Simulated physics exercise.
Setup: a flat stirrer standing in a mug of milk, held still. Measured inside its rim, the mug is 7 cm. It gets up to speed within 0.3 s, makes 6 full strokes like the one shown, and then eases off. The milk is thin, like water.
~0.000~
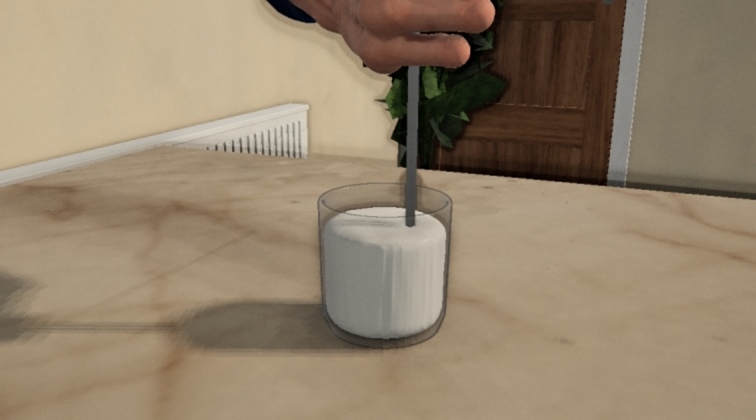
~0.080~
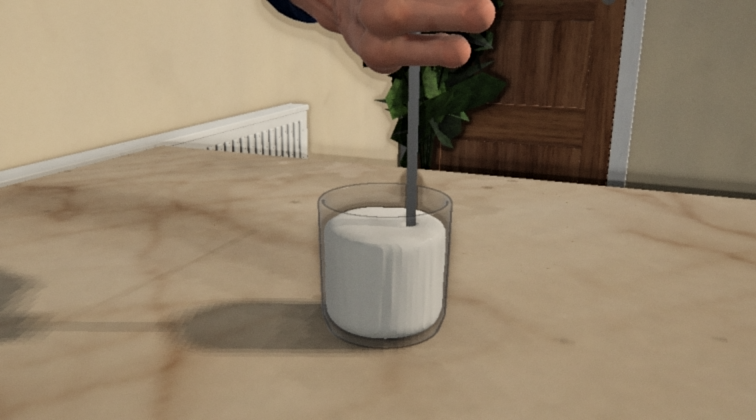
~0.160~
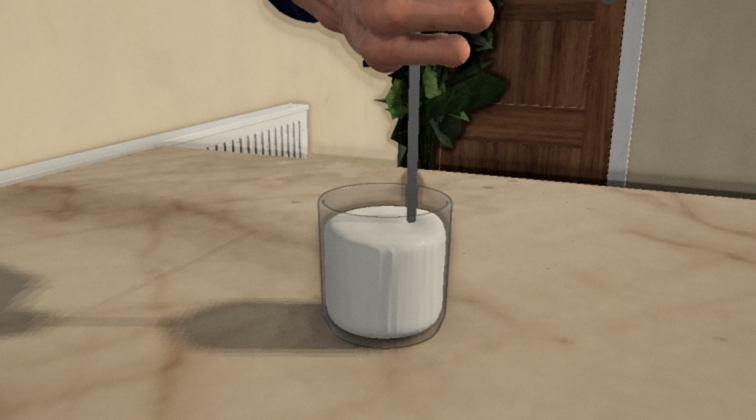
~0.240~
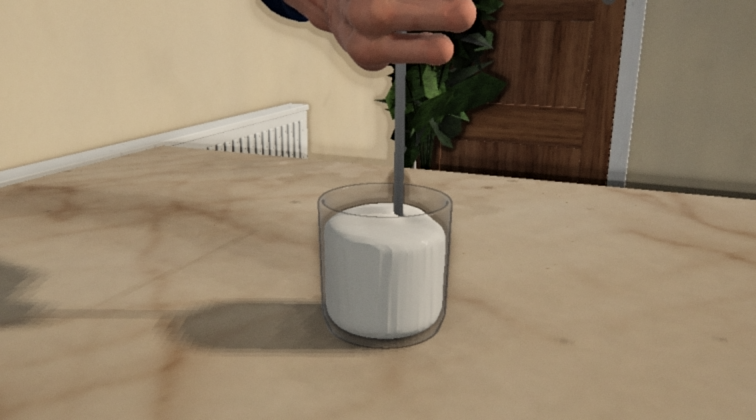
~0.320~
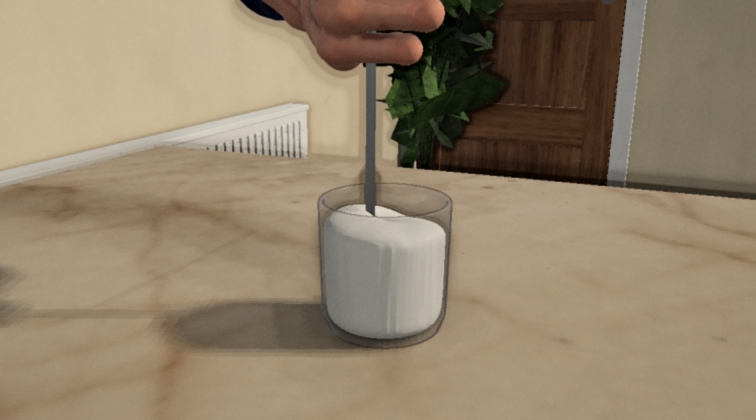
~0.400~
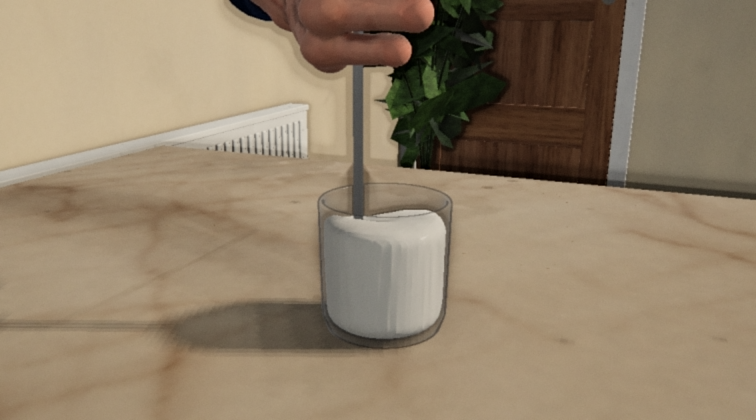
A hand held a thin grey stirrer upright in a clear glass of white milk on a marble-patterned surface, barely moving at first, then moved it left through the milk, whose surface tilted slightly.
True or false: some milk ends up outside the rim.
False.
By 1.03 s 0 ml is over the rim.
By 1.65 s 0 ml is over the rim.
By 2.28 s 0 ml is over the rim.
By 2.91 s 0 ml is over the rim.
At rest 0 ml is over the rim.
